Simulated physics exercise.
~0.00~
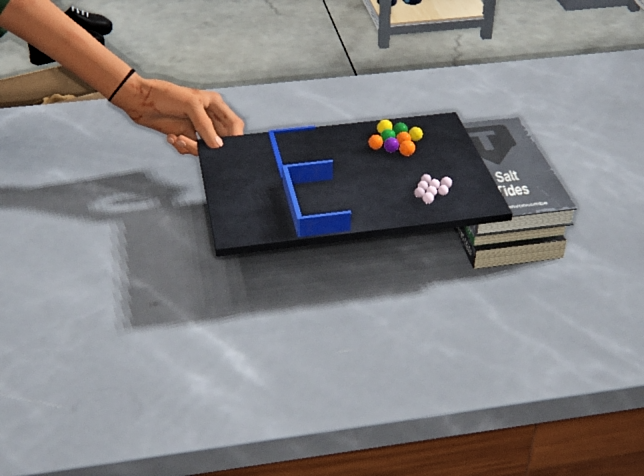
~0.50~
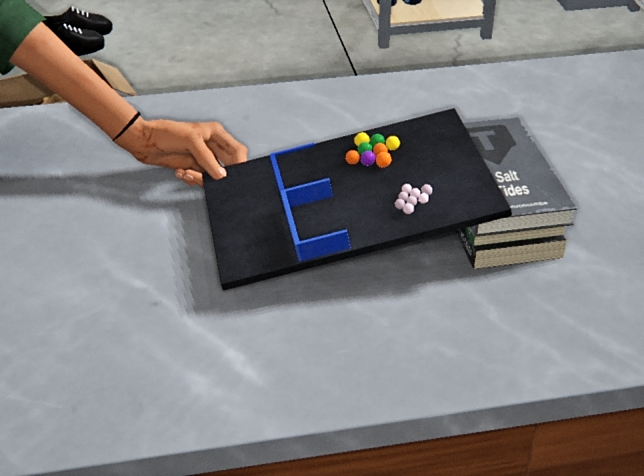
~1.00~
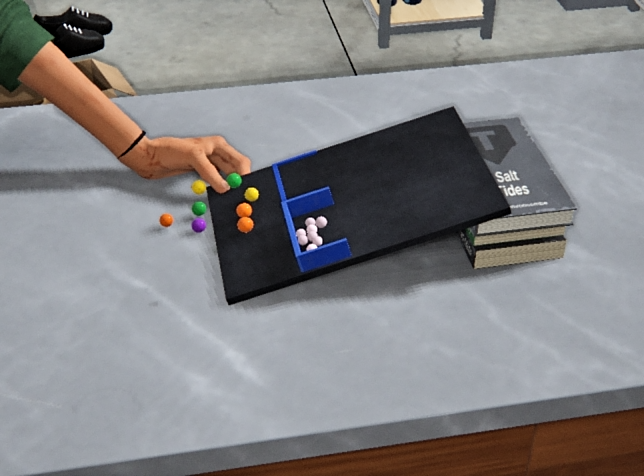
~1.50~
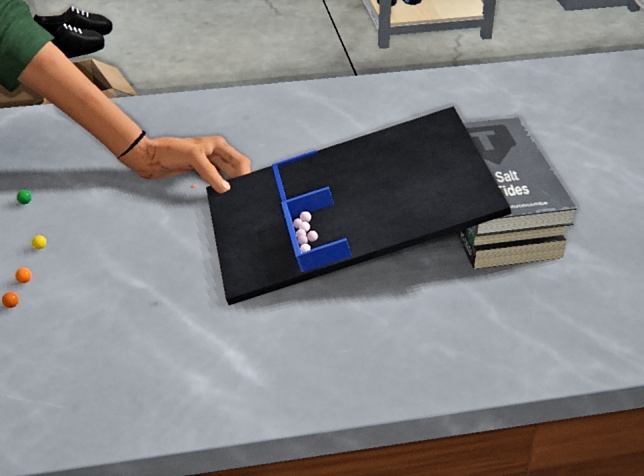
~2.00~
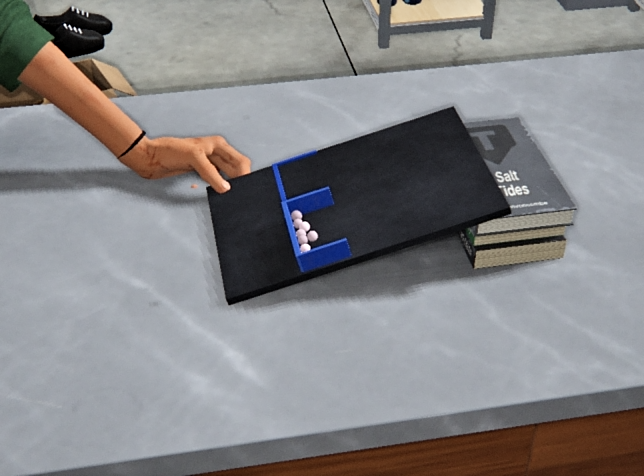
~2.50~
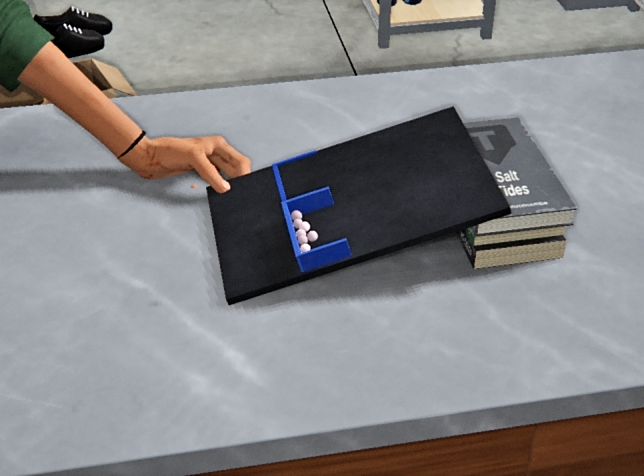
A black board, propped at its right end on a stack of books, is held at its left end by a hand above a grey counter. A cluster of colourful balls lies on the far side and a cluster of pale pink balls on the near side, with blue barriers to their left. The hand lowers its end, and both clusters start sliding down to the left. The pink balls stop in the near blue barrier, while the colourful ones pass the far barrier, spill off the board and roll away leftward out of view. The pink balls stay gathered there, the hand still on the tilted board.
